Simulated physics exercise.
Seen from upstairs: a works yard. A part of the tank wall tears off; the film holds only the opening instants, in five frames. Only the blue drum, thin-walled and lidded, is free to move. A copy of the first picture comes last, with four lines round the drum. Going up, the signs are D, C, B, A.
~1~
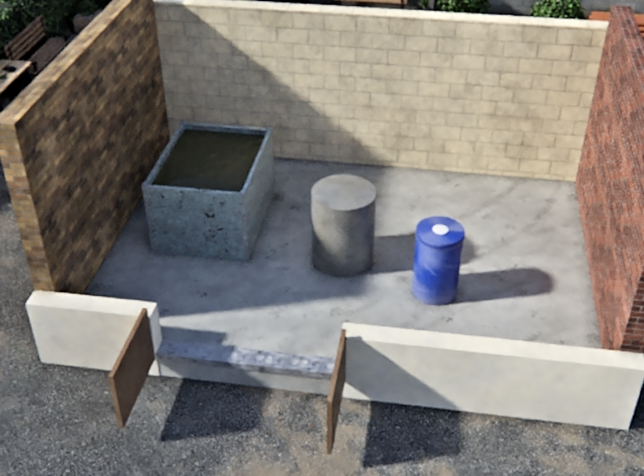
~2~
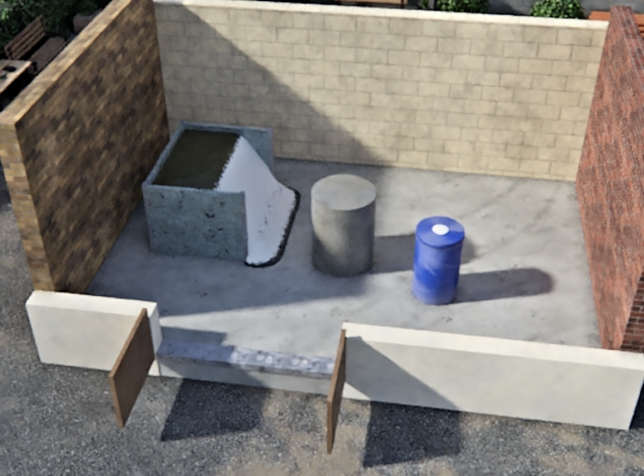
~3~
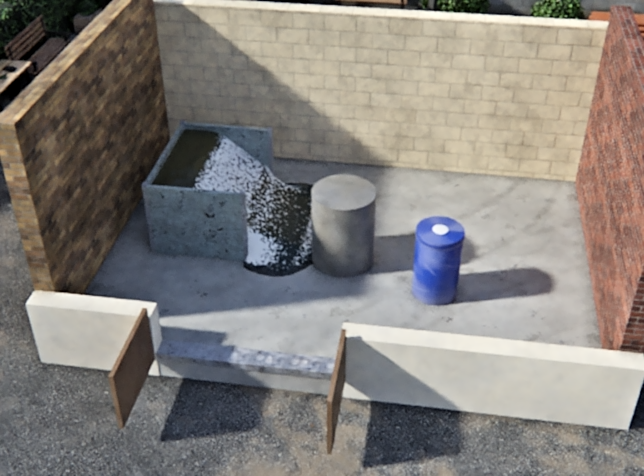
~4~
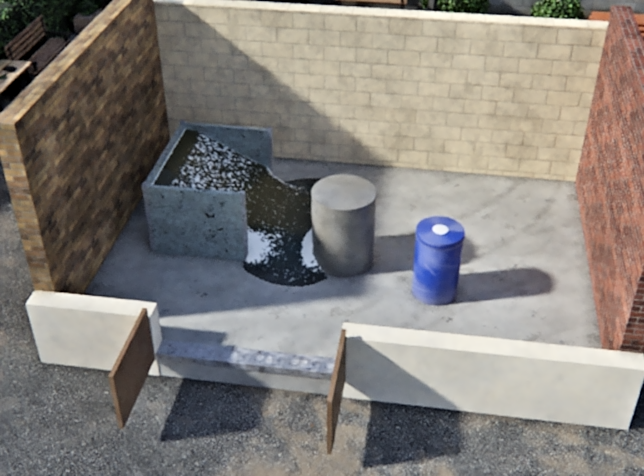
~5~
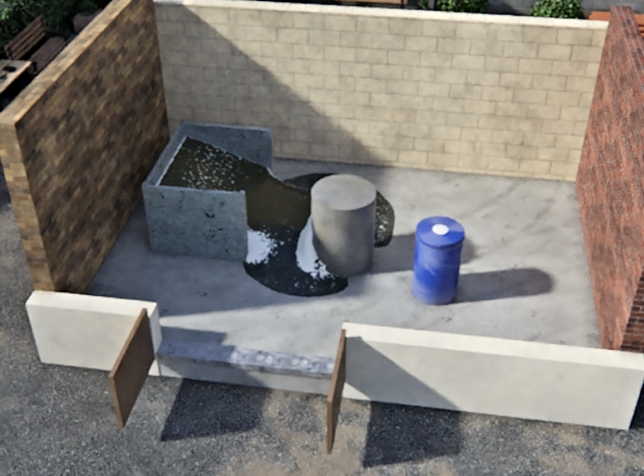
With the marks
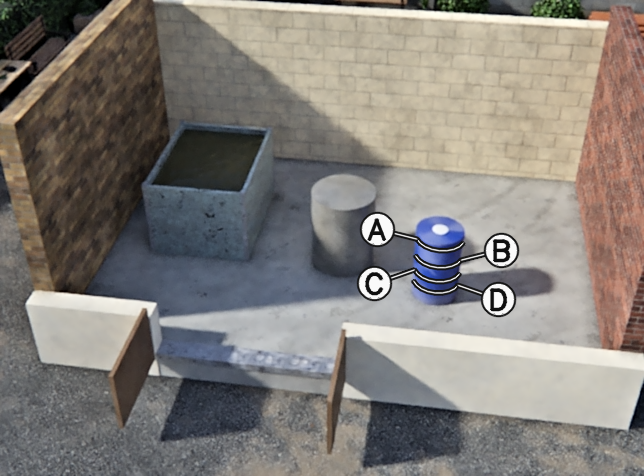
We see a walled yard from above, where dark water pours from the open right side of a square tank, spreads across the ground and flows around a grey cylinder, while the blue drum to the right stays still.
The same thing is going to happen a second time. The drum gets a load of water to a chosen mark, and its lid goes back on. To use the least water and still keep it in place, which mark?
Mark D just does it.
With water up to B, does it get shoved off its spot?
No, that is safe.
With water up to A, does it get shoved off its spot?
No, not at all.
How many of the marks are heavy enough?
All of them.
On the marked copy, A at (439, 250); B at (437, 267); C at (436, 281); D at (435, 292); from the bottom up D, C, B, A.
With A, it does not move.
With B, it does not move.
With C, it does not move.
With D, it does not move.
